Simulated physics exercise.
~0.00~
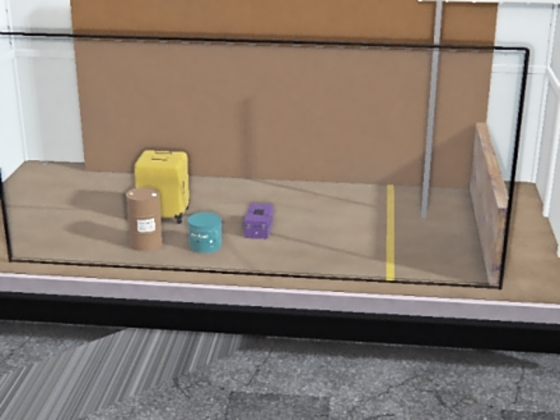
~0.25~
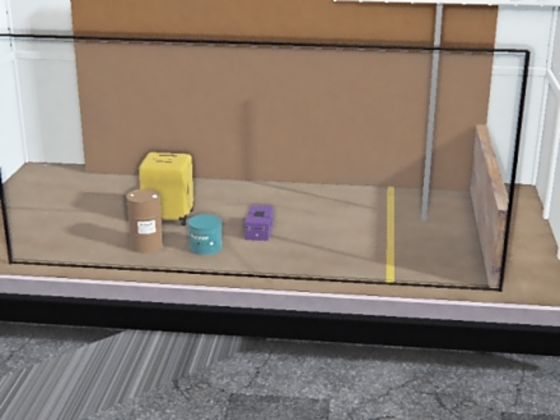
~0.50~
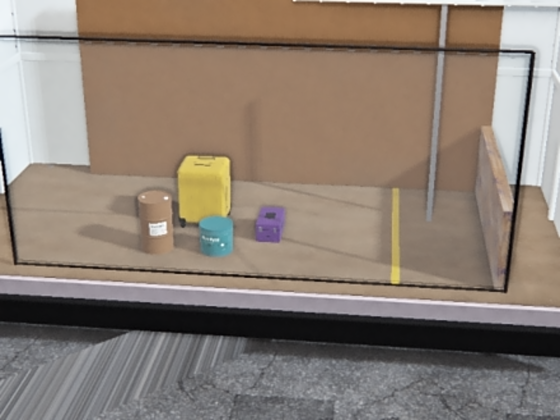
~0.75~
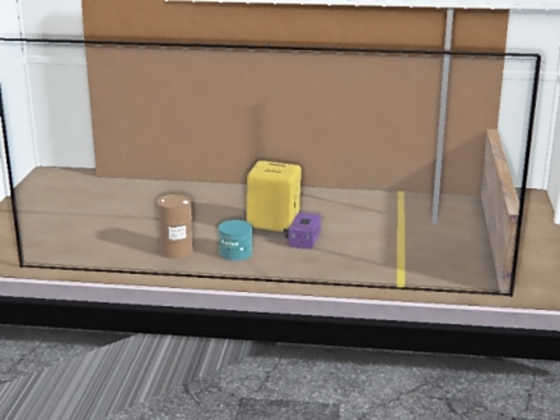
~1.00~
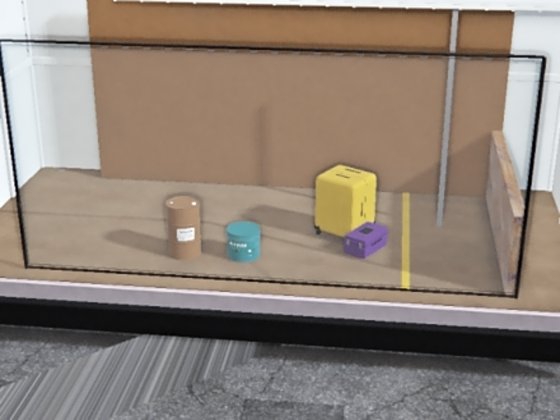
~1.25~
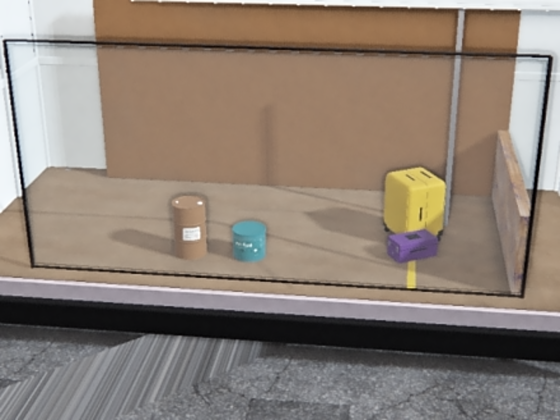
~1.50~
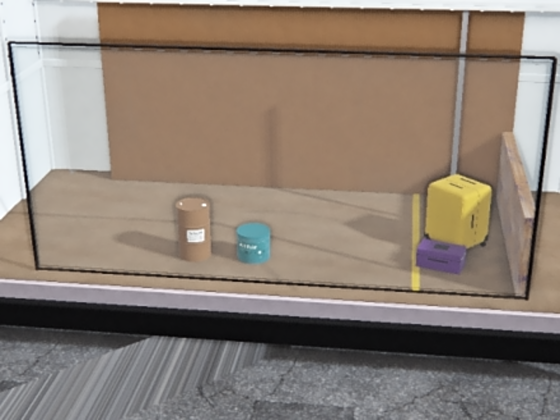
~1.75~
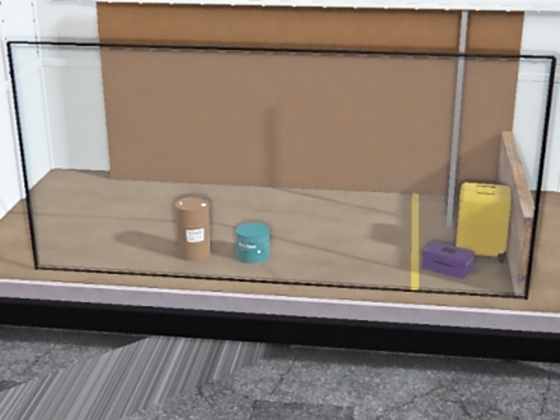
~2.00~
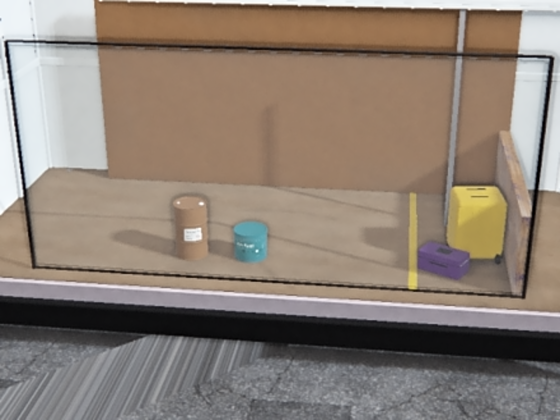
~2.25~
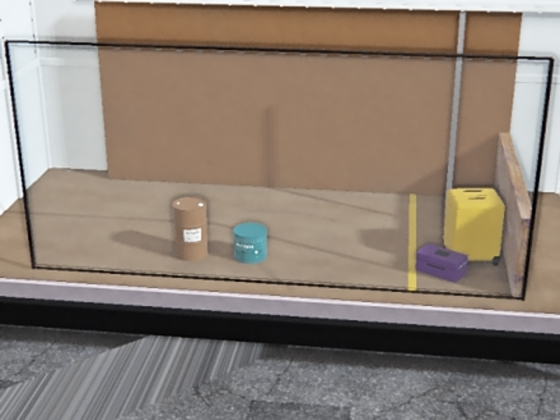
At first, a yellow wheeled case, a brown drum, a teal bucket and a purple toolbox stand toward the left of an open bay, with a yellow line on the floor to their right. The yellow case starts rolling right, passing behind the bucket and closing on the toolbox, which slides right too. Both cross the line, while the drum and bucket barely shift and stay well short of it. The case nears the right wall, turning as it goes, then eases back slightly left. It ends upright beside the wall, with the toolbox resting just in front, past the line.
